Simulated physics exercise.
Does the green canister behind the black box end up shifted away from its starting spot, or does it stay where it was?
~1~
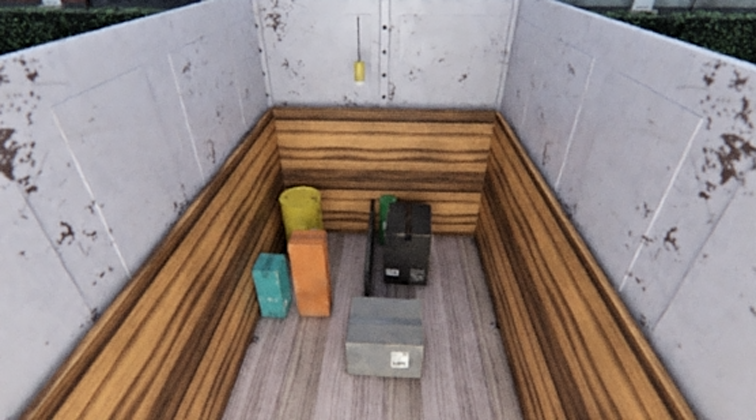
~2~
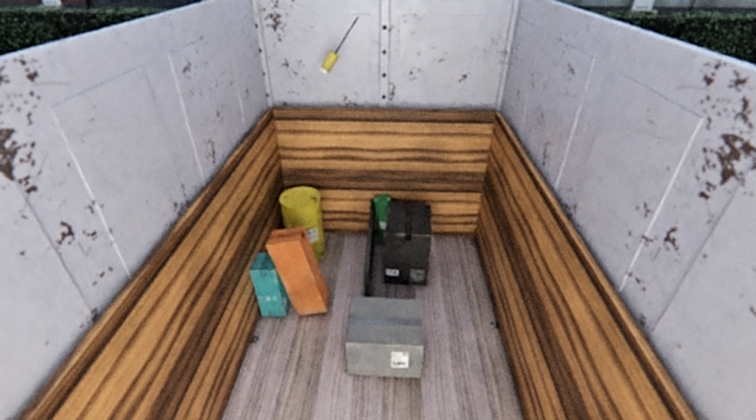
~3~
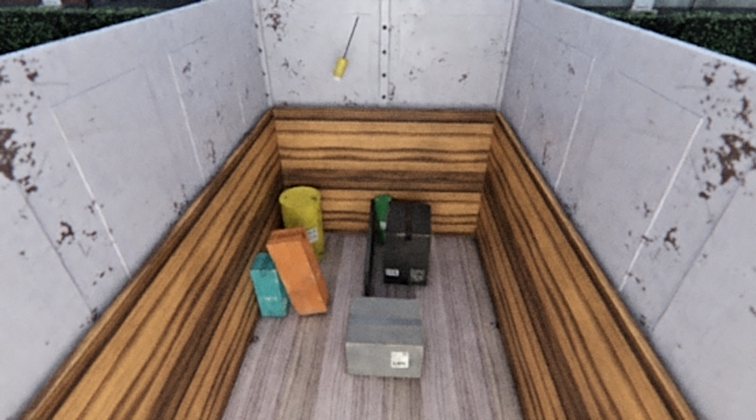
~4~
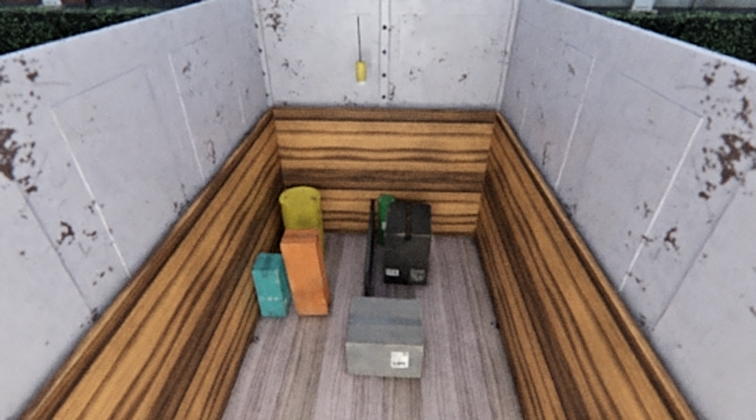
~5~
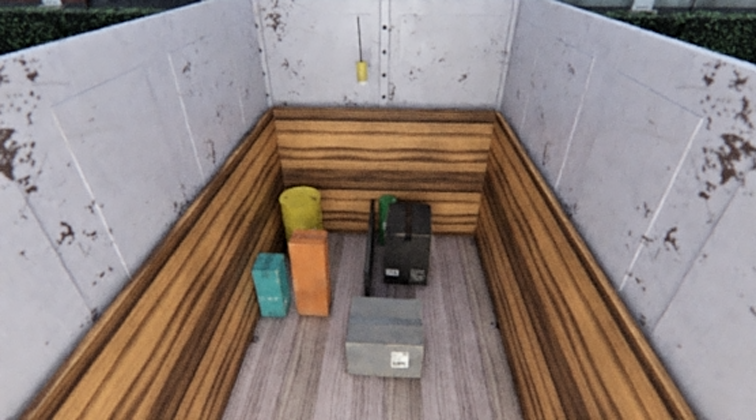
It stays where it was. The green canister tilts a little to the left, then settles upright again in its spot behind the black box.
